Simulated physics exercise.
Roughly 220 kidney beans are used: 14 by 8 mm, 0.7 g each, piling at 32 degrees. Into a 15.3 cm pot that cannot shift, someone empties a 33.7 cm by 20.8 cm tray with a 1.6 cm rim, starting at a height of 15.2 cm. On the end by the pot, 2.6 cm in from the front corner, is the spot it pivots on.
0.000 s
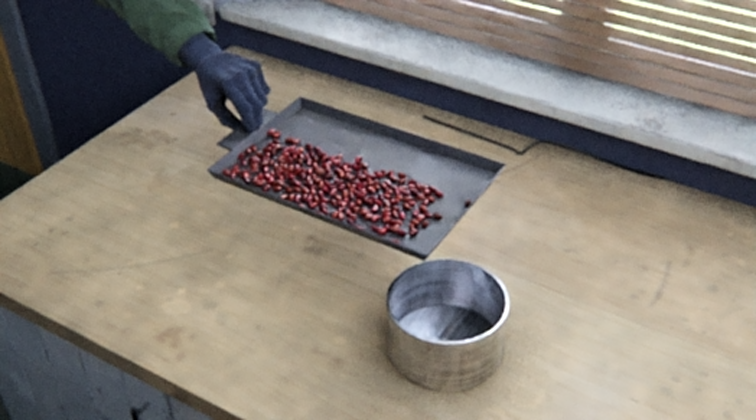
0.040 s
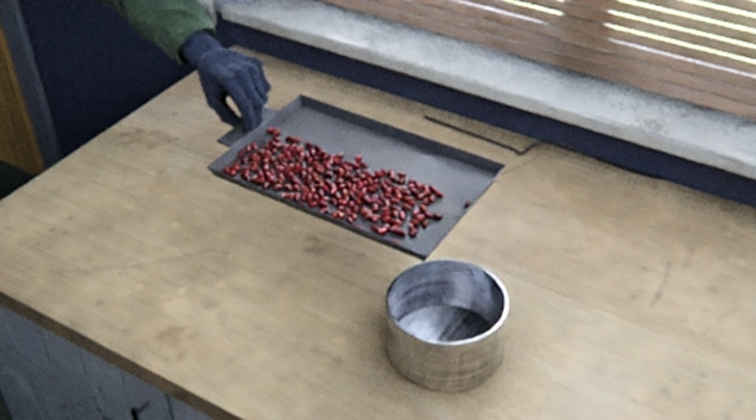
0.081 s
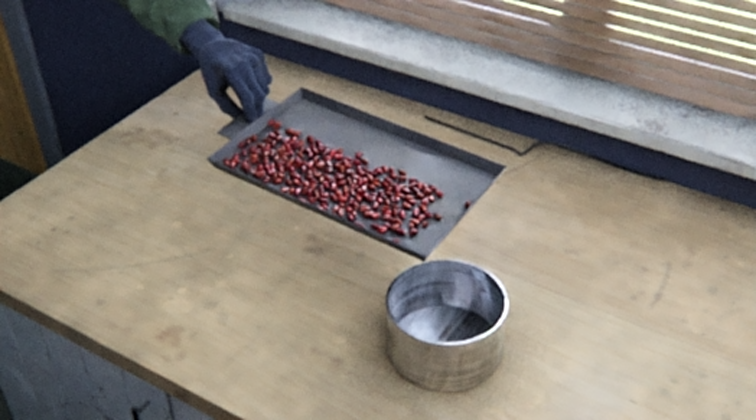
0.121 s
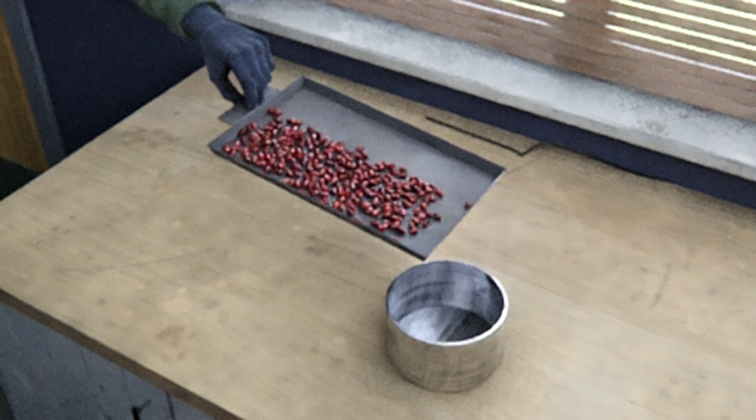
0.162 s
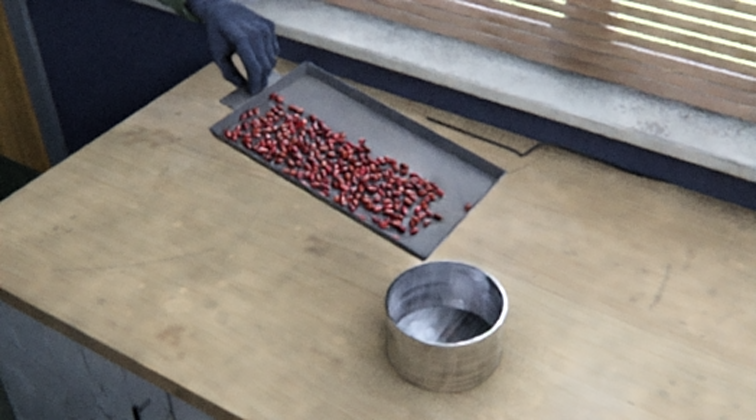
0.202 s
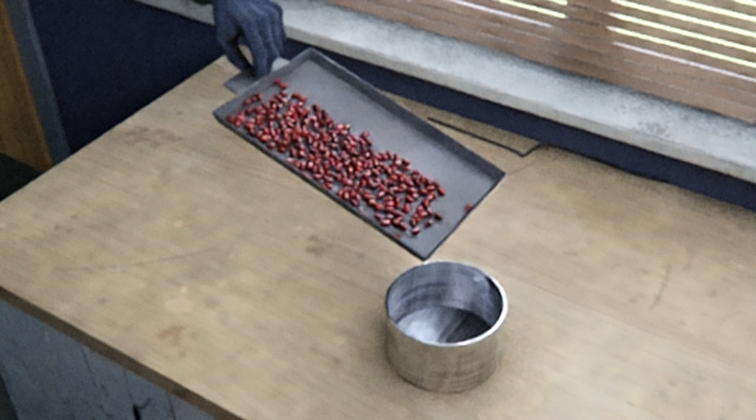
At the start, a dark tray of red beans lies flat on a wooden table behind a round metal pot, a gloved hand at its left end. The hand then raises that end steadily, slanting the tray down toward the pot, while the beans stay spread in nearly the same place.
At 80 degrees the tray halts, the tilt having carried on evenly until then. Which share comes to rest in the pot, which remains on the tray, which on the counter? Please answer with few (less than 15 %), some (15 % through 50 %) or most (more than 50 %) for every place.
Pot: Some, tray: Few, counter: Most.
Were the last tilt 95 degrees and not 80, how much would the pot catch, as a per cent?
Estimate: Roughly 25 percent.
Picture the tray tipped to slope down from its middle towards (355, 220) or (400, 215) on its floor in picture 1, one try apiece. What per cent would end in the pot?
That would be close to 55 per cent and then close to 90 per cent.
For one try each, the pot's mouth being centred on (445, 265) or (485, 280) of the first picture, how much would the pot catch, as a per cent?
30 and 65 %.
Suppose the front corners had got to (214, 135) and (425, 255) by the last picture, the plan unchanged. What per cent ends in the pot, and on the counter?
Split: Pot = 90, counter = 10.
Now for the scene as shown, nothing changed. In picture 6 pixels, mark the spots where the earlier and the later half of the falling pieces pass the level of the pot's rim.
I'd mark about (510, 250) for the first half, then (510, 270) for the second.
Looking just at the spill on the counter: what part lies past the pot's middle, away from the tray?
90 %.
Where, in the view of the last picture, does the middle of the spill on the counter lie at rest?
The middle of the spill sits at roughly (580, 311).
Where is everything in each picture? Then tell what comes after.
In the first frame, tray tilt 0 degrees, front corners at (214, 169) and (425, 251); middle of the pieces at (333, 187); pot at (447, 299).
In the second frame, tray tilt 1 degrees, front corners at (214, 166) and (424, 251); middle of the pieces at (333, 186).
In the third frame, tray tilt 3 degrees, front corners at (214, 158) and (425, 252), lowest corner right back; middle of the pieces at (333, 182).
In the fourth frame, tray tilt 7 degrees, front corners at (214, 144) and (425, 252), lowest corner right back; middle of the pieces at (334, 176).
In the fifth frame, tray tilt 12 degrees, front corners at (216, 128) and (426, 253), lowest corner right back; middle of the pieces at (335, 168).
In the sixth frame, tray tilt 17 degrees, front corners at (219, 113) and (427, 254), lowest corner right back; middle of the pieces at (338, 160); pot at (446, 301). The tray's pace is about 120 degrees a second.
Then, at 0.46 s, tilt 48 degrees; the tray holds 100 %, the pot 0 %.
After 0.64 s, tilt 70 degrees; the tray holds 75 %, the pot 0 %.
After 0.93 s, tilt 80 degrees; the tray holds 0 %, the pot 20 %.
In the end, at 2.3 s, pot 25 %, tray 0 %, counter 75 %.
